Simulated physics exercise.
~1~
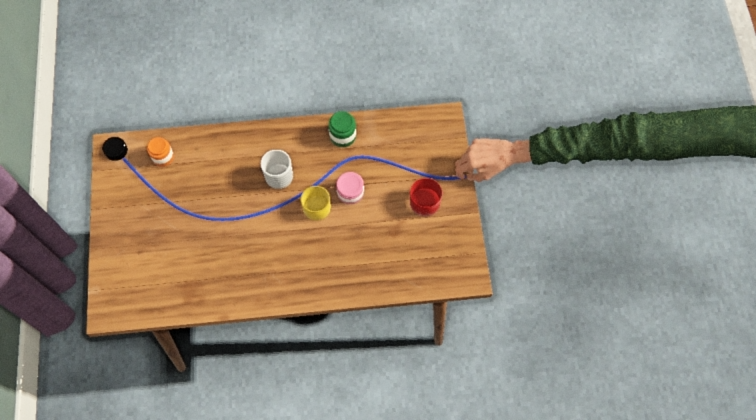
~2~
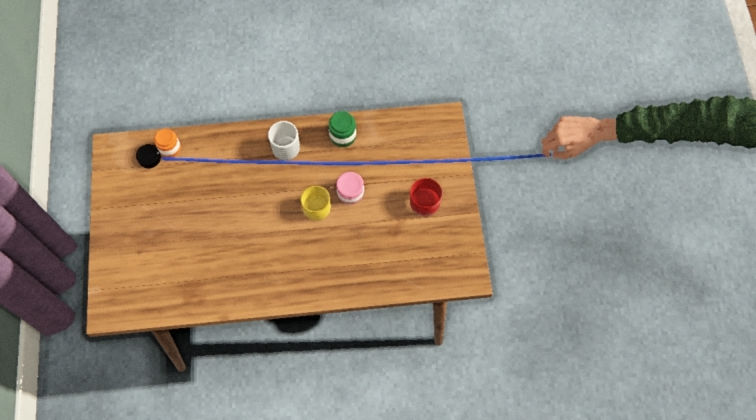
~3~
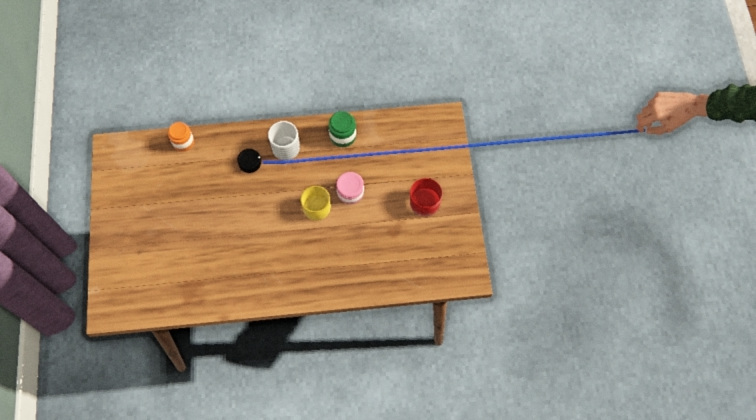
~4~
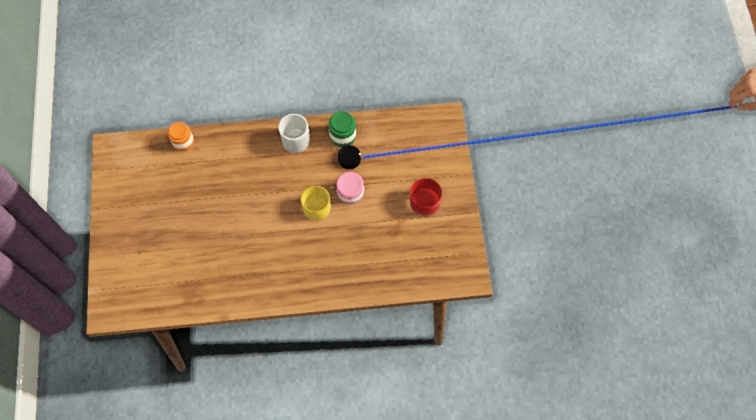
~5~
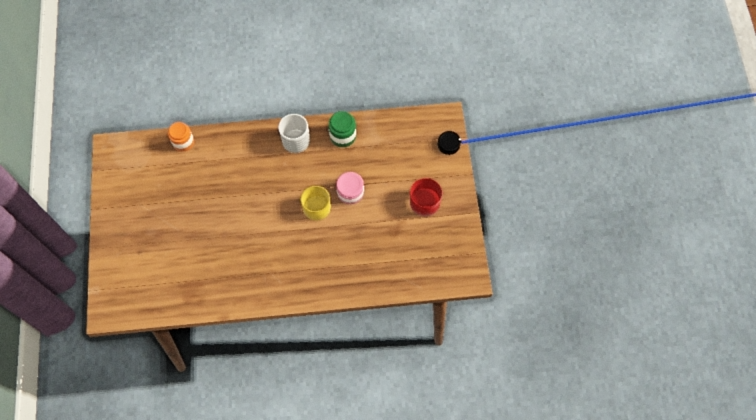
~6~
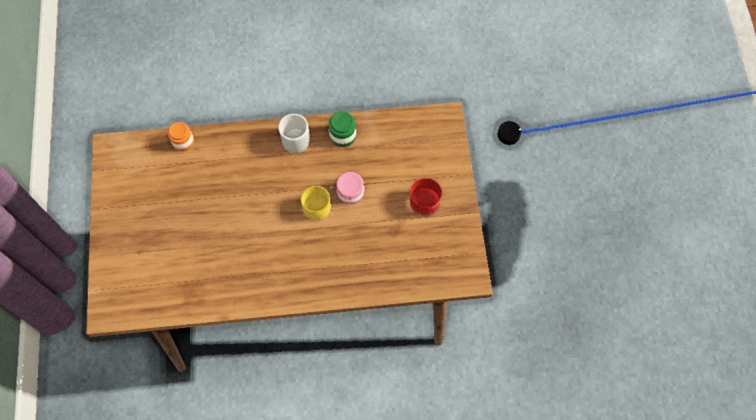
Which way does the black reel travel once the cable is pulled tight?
It travels to the right, across the table and past its edge.
